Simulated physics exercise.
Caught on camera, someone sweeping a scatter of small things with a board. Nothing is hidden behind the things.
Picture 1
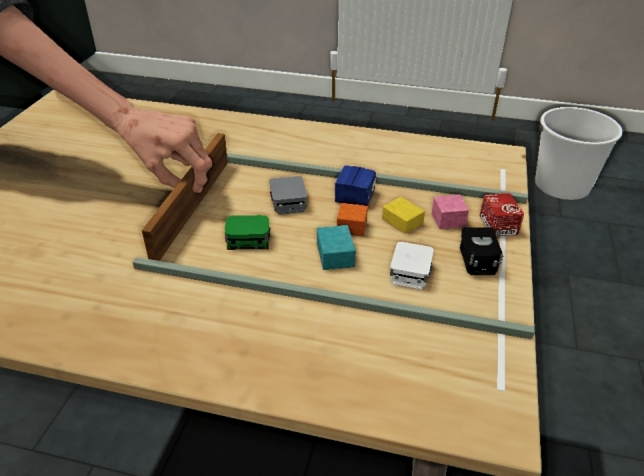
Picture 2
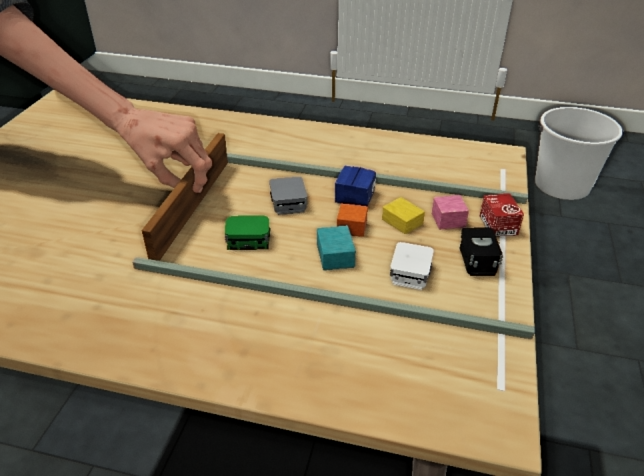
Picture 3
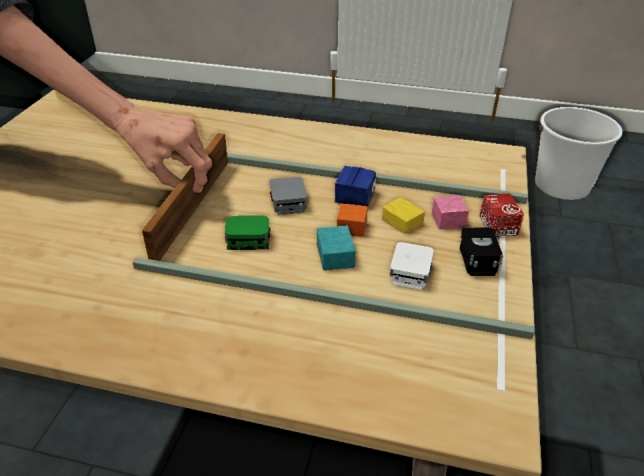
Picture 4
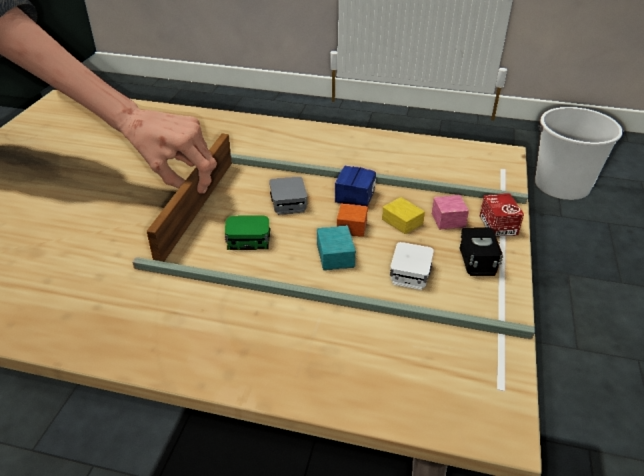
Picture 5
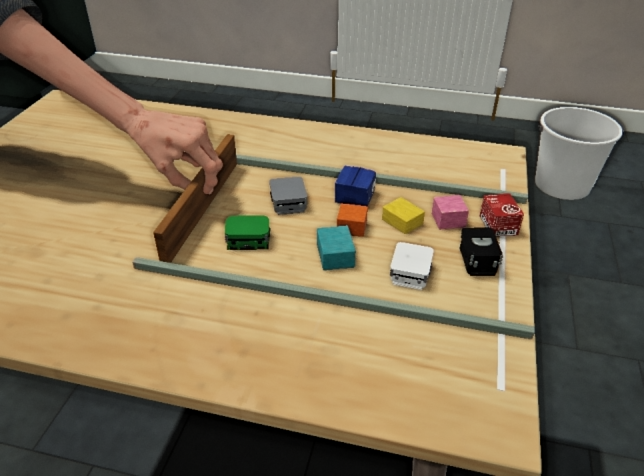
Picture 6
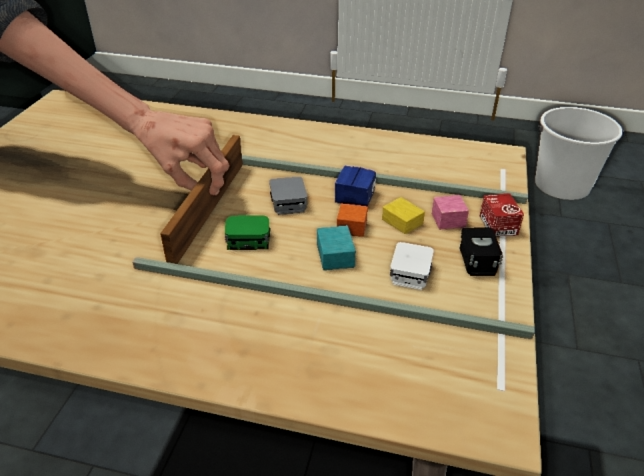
A hand holding a brown wooden board stays almost still at first, then slides it a short way right between two grey-green rails on a light wooden table, seen from above at an angle. Ahead lie green, grey, teal, orange, blue, yellow, white and pink items, with black and red ones by a white tape line. They and the camera stay still, a white bin standing beyond at right.
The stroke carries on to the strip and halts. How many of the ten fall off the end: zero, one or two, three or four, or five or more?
Outcome: The number that fall off is five or more.
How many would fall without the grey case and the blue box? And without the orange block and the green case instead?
5 in the first case, 5 in the second.
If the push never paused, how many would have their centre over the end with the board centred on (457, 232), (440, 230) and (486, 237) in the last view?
In that order 3, 1 and 6.
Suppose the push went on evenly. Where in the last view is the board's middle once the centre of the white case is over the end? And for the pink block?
Near (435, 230) and (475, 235).
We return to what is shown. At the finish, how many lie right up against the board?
That makes 4.
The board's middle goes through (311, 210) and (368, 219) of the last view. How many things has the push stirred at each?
5 and 9.
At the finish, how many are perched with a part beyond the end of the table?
Overhanging: 4.
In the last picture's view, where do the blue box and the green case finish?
The blue box stops around (523, 204); the green case around (528, 284).
Early on, none off yet; red box at rest near (501, 215); black case at rest near (480, 251); pink block at rest near (450, 212).
Finally, the number that fall off is five or more; lost, turquoise block, yellow block, white case, pink block, black case and red box.
